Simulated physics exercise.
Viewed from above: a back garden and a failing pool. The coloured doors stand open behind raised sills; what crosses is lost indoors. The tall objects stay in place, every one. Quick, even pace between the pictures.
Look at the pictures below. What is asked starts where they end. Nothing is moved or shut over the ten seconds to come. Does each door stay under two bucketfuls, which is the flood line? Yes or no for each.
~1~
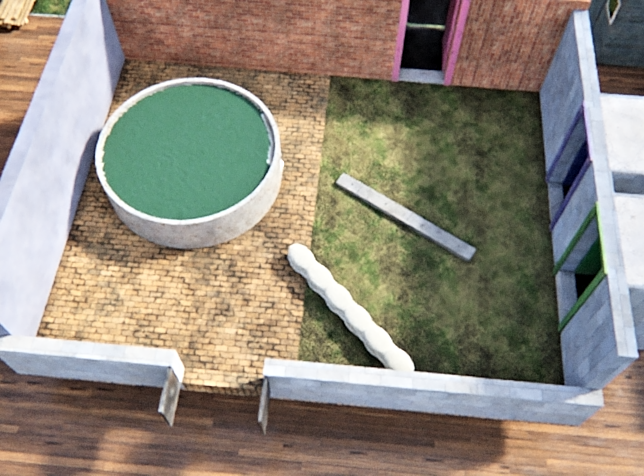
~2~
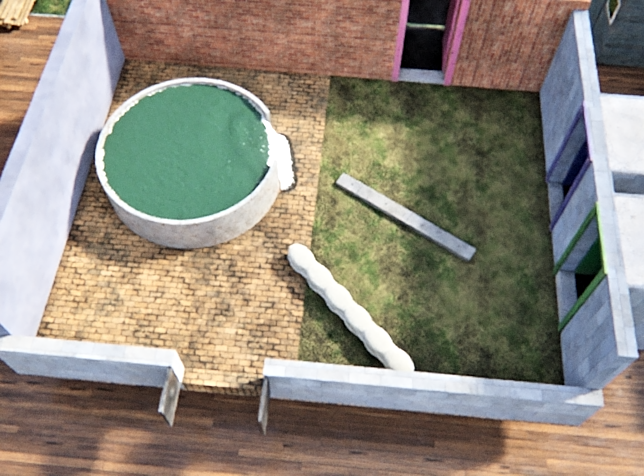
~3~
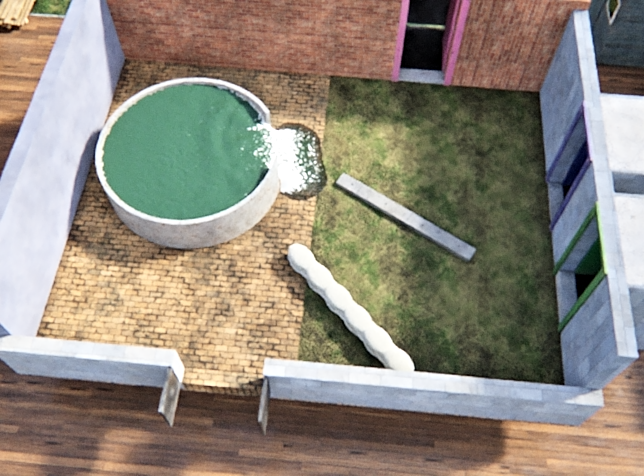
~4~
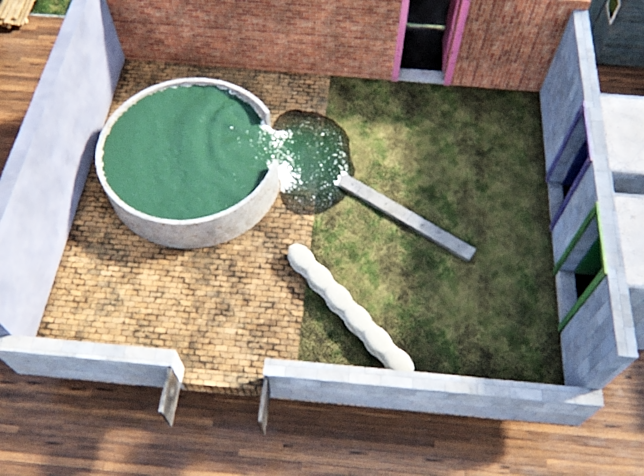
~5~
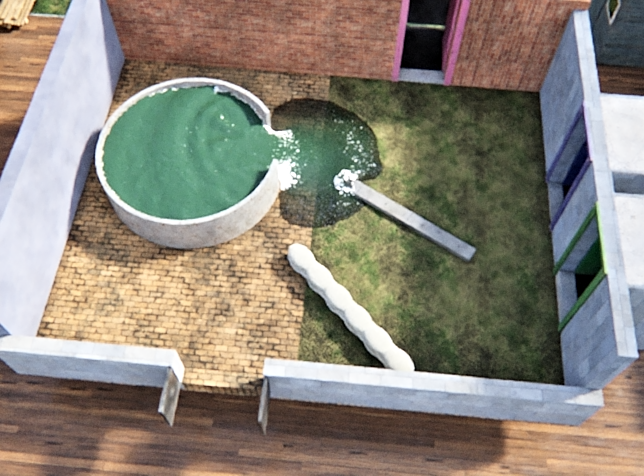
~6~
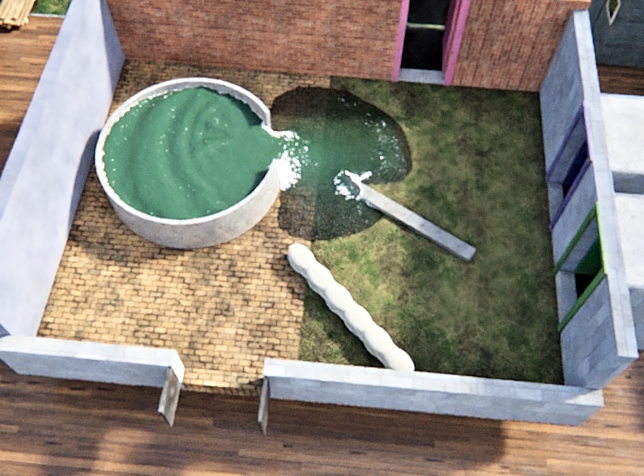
Blue door - no, it floods; pink door - no, it floods; green door - yes, stays under.
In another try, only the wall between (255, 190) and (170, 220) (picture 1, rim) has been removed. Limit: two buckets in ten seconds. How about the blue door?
The blue one stays within it.
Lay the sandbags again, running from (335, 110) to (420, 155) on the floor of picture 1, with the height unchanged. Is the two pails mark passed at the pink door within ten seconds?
The pink door remains within the limit.
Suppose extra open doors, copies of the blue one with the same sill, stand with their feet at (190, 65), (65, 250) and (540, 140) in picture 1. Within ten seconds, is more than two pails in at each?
First ends up below, second ends up below, third ends up above.
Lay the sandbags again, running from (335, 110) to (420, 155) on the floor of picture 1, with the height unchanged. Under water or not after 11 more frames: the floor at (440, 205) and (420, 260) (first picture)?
In order: Submerged and submerged.
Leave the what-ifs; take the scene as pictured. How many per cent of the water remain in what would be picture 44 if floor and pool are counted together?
Near 96 in a hundred.
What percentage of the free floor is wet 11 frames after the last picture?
My estimate is close to 40 per cent.
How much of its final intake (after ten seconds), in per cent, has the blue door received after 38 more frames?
Estimate: Some 45 per cent.
A moment on, water covers 25 % of the floor; the blue door not reached, the pink door not reached, the green door not reached.
Next, water covers 40 % of the floor; the blue door not reached, the pink door under two buckets in, the green door not reached.
Then, water covers 55 % of the floor; the blue door under two buckets in, the pink door over two buckets in, the green door not reached.
Later, water covers 65 % of the floor; the blue door far over two buckets in, the pink door over two buckets in, the green door wet at the sill, nothing in.
In the end, water covers 75 % of the floor; the blue door far over two buckets in, the pink door far over two buckets in, the green door wet at the sill, nothing in.
